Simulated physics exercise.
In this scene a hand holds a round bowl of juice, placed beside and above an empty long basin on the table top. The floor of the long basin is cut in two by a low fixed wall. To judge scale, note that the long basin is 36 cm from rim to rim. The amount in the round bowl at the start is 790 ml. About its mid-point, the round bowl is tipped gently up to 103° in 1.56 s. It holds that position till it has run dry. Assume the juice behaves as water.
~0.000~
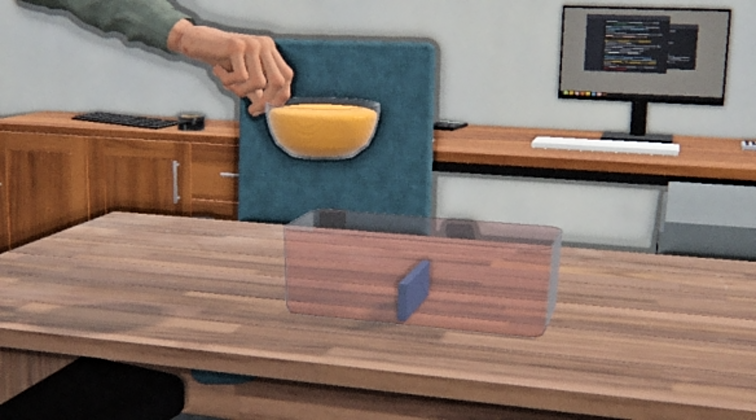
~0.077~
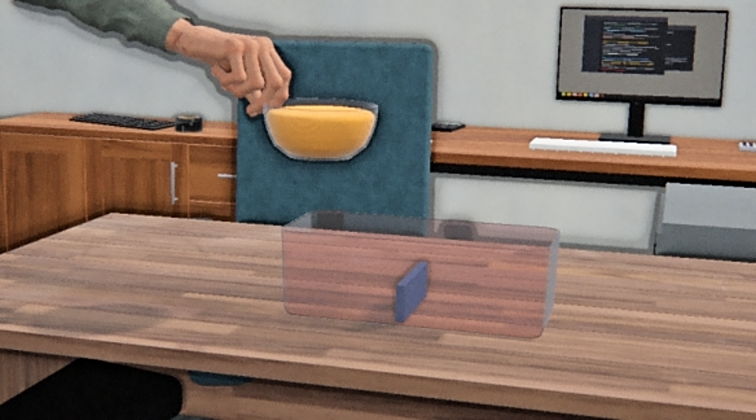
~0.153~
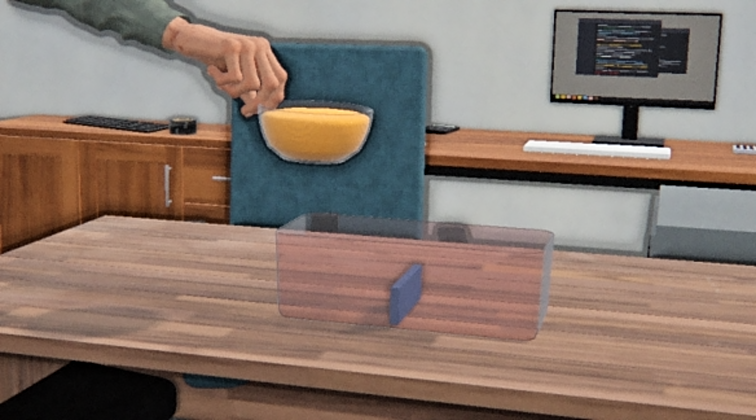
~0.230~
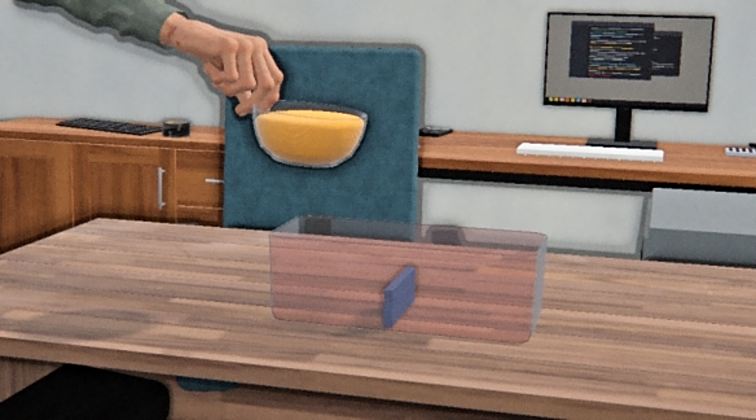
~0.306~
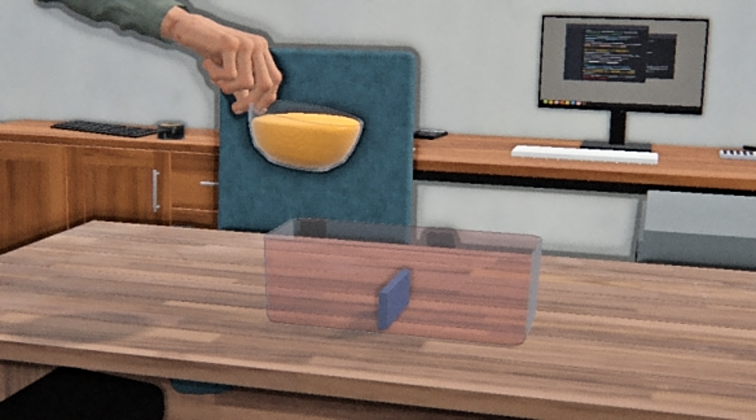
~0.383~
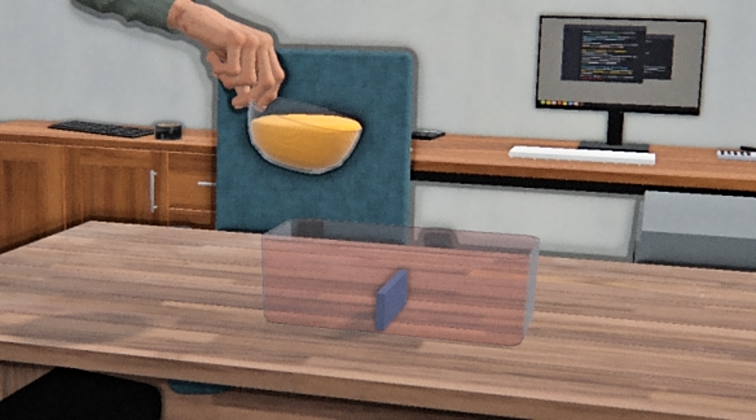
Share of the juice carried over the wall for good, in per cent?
Near 62 per cent.
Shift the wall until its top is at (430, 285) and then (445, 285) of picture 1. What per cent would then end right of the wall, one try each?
First 45, then 15 per cent.
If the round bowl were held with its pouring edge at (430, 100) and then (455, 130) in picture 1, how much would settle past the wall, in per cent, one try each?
Respectively 95 and 100 %.
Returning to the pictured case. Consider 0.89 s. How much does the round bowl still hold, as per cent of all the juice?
38 %.
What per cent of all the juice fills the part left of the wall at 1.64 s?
38 %.
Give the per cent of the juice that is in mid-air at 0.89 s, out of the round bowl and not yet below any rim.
It comes to roughly 30 per cent.
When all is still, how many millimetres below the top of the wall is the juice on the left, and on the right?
Left 38 mm, right 32 mm.
After 0.89 s the tilt is 62° and 37 per cent is still to pour, 5 is left of the wall and 28 right of it.
After 1.25 s the tilt is 94° and 3 per cent is still to pour, 30 is left of the wall and 62 right of it.
After 1.64 s the tilt is 103° and 0 per cent is still to pour, 37 is left of the wall and 62 right of it.
After 2.06 s the tilt is 103° and 0 per cent is still to pour, 37 is left of the wall and 62 right of it.
In the end 37 per cent lies left of the wall, 62 right of it and 1 outside.
